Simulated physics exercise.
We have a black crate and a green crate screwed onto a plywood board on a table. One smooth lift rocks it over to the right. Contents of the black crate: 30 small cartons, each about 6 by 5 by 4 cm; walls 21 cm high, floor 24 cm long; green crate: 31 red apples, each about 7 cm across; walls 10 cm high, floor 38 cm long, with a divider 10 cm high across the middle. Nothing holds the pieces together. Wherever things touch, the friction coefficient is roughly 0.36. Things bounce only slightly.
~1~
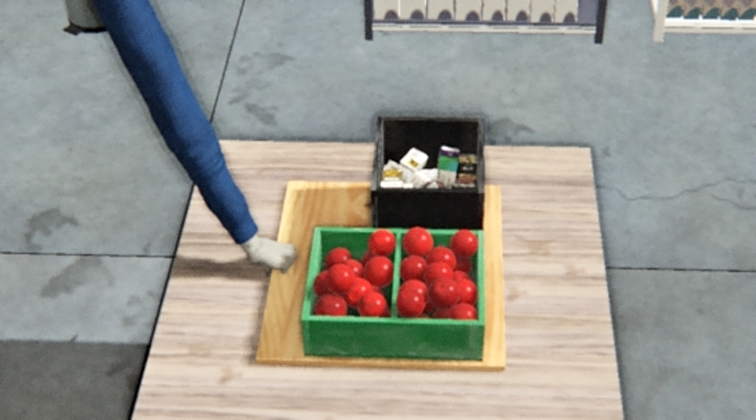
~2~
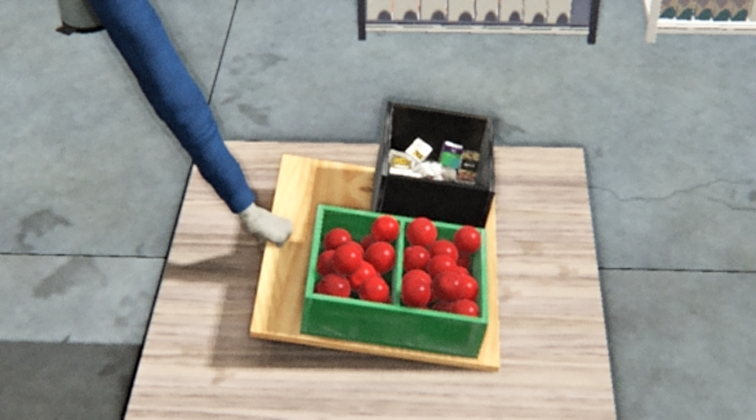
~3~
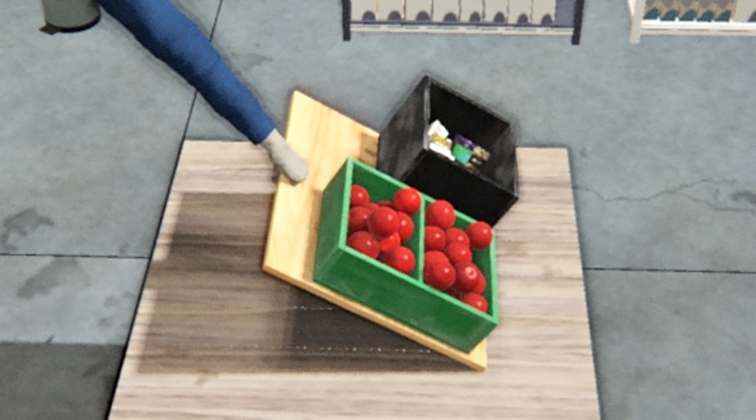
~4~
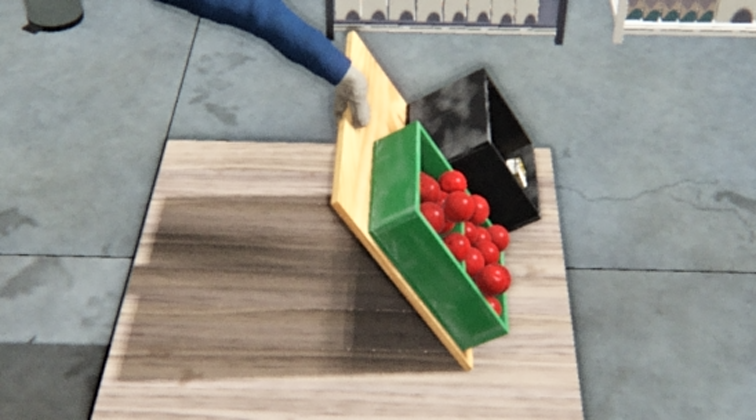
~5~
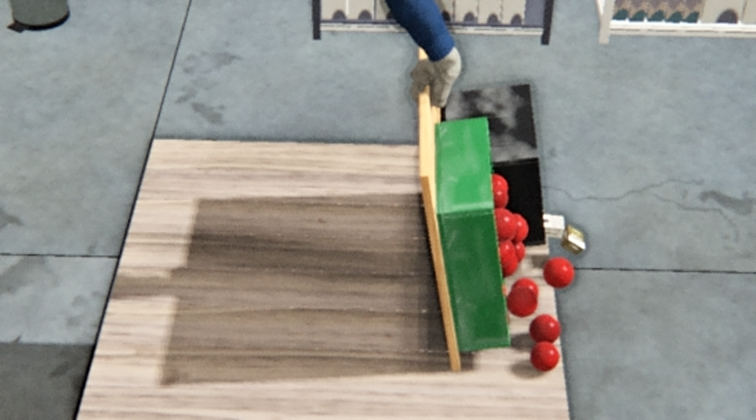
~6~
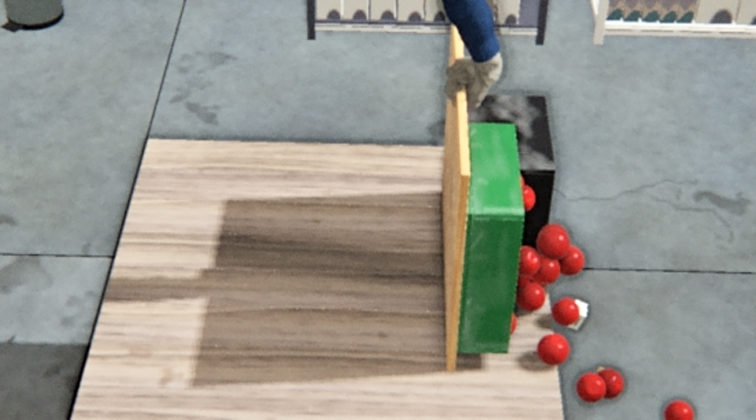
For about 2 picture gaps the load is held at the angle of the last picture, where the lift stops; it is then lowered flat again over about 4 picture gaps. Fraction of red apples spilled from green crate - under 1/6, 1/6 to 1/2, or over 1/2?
Outflow: Exceeds half.
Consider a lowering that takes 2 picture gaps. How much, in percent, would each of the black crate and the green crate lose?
Black crate 20, green crate 80 per cent.
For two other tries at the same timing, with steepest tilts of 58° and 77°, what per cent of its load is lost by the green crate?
It'd be 10 per cent the first time and 20 per cent the second time.
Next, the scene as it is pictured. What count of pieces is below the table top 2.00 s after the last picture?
About 20.
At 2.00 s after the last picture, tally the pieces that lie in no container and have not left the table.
Estimated count: 3.
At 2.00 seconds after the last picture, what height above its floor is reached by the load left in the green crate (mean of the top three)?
It reaches close to 7 cm.
Then, 0.32 s after the last picture, tilt 90°; the black crate is down by 2 of 30 and the green crate is down by 21 of 31.
Then, 0.72 s after the last picture, tilt 76°; the black crate is down by 2 of 30 and the green crate is down by 23 of 31.
Then, 1.28 s after the last picture, tilt 4°; the black crate is down by 2 of 30 and the green crate is down by 23 of 31.
Final count (2.00 s after the last picture), the black crate is down by 2 of 30 and the green crate is down by 23 of 31. Asked share, 23 of 31, 74 per cent.
